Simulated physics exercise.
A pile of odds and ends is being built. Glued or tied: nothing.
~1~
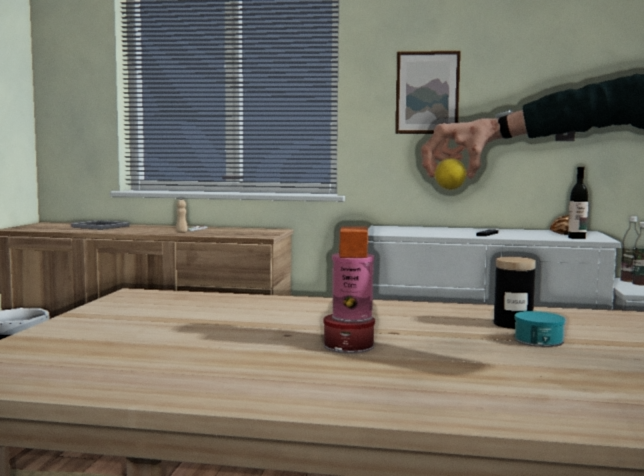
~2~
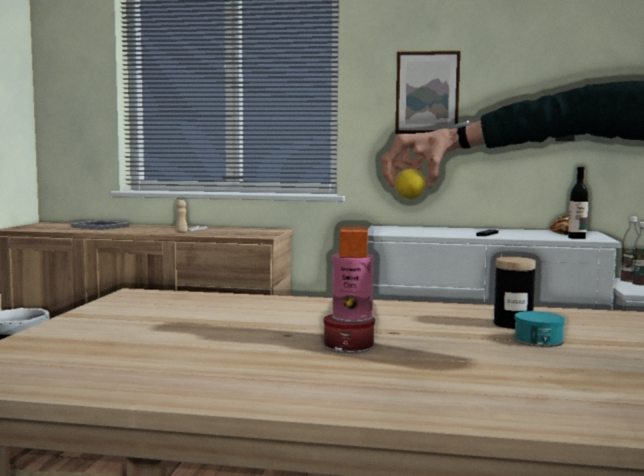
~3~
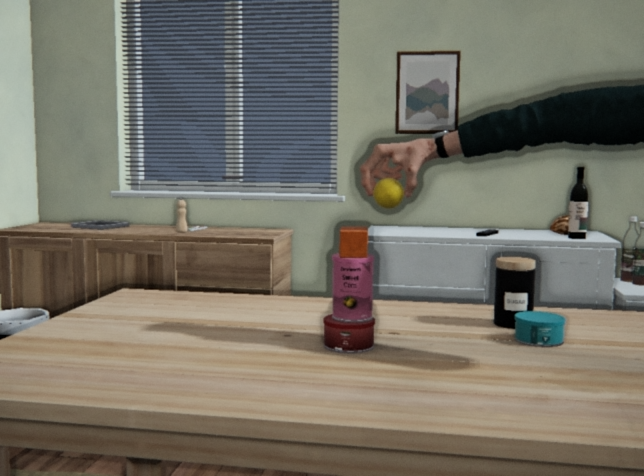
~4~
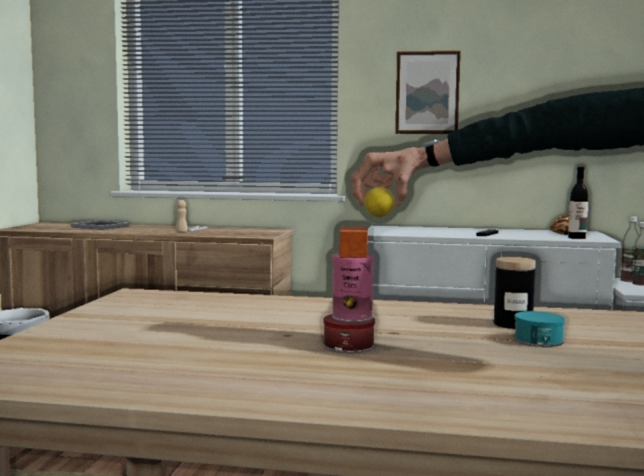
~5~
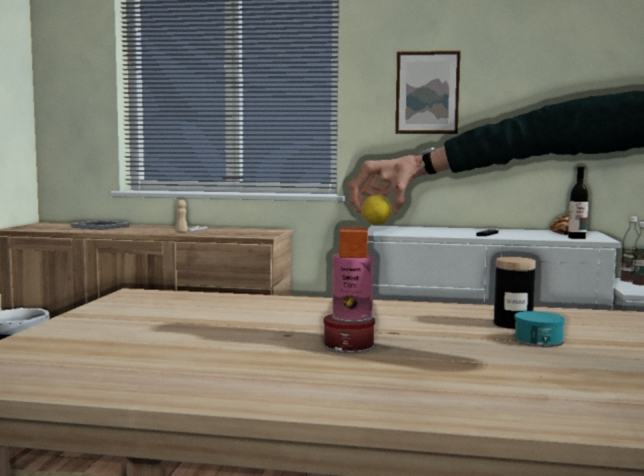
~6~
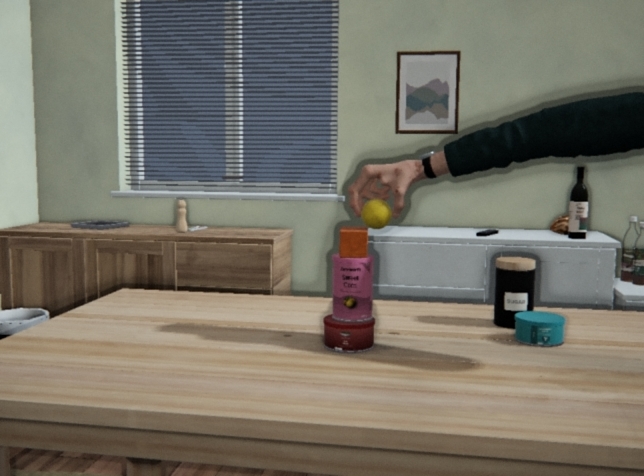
In a room with a wooden table, a hand holding a yellow lemon moves left and down toward a stack of an orange block, pink tin and red tub, then holds the lemon just above the orange block.
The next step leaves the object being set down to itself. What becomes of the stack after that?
The stack topples over.
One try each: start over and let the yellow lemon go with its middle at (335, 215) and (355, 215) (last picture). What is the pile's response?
Attempt one, the pile falls over; attempt two, it survives.
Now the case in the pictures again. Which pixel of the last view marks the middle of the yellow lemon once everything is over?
Near (410, 332).
Then, 0.30 s on from there, yellow lemon now fallen.
Then, 0.40 s on from there, things are still on the move.
Then, 1.70 s on from there, nothing new.
In the end, fallen, yellow lemon; the other 5 unmoved. At the end, from the last picture's camera, yellow lemon near (410, 332). The pile comes apart.
